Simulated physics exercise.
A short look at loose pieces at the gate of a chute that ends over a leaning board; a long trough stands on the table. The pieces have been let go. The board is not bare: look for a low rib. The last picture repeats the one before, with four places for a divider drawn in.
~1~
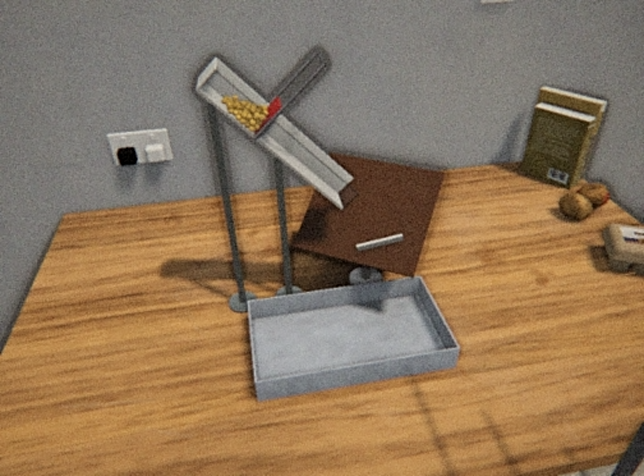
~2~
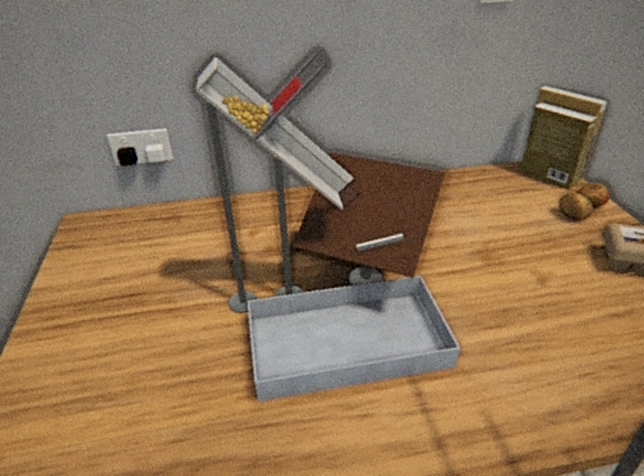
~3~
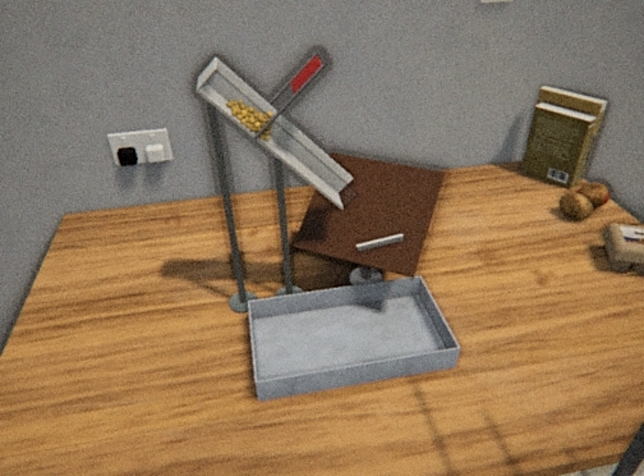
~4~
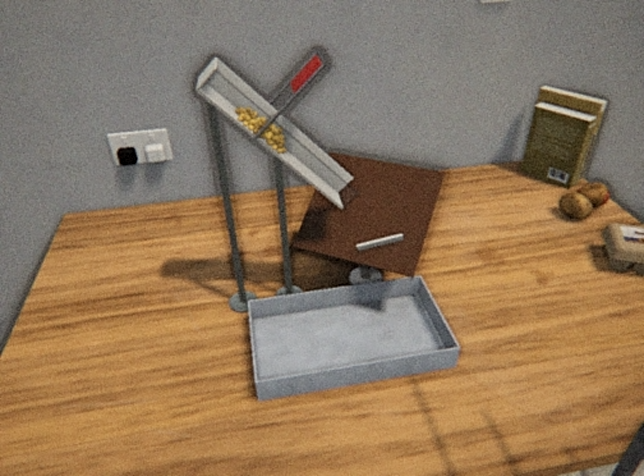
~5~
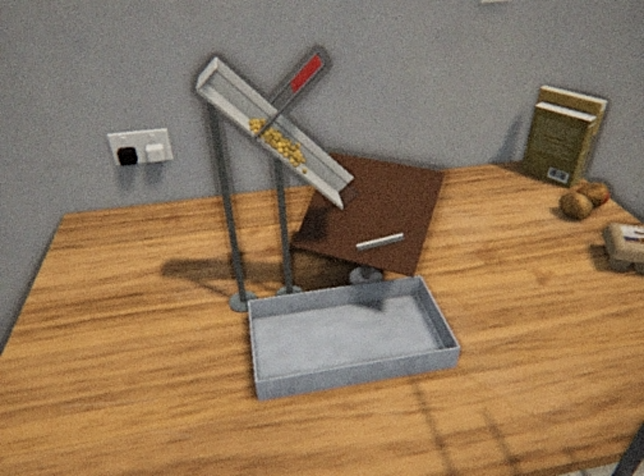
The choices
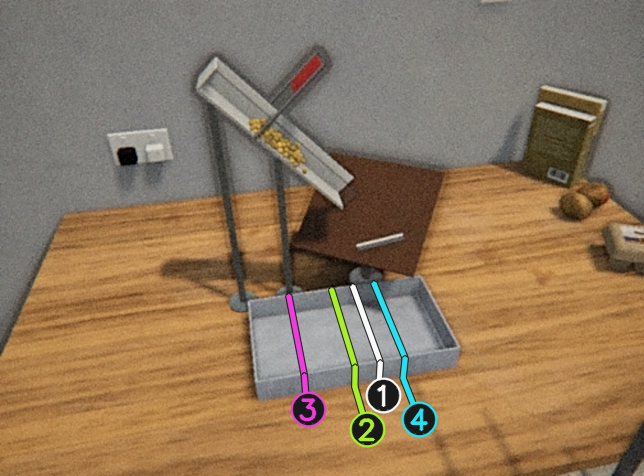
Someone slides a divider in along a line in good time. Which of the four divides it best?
Use line 2.
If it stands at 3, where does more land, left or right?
Right.
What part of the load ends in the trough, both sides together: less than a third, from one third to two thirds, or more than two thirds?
About that: From one third to two thirds.
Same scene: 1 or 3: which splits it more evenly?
1 it is.
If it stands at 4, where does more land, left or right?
Left.
On the marked copy, line 1 crosses the front rim at (380, 361); line 2 crosses the front rim at (354, 365); line 3 crosses the front rim at (304, 374); line 4 crosses the front rim at (404, 357).
If 1 is chosen, of what is caught, most on the left of the divider, about a quarter on the right.
If 2 is chosen, of what is caught, about two thirds on the left of the divider, about a third on the right.
If 3 is chosen, of what is caught, a stray few on the left of the divider, nearly all on the right.
If 4 is chosen, of what is caught, most on the left of the divider, a small part on the right.
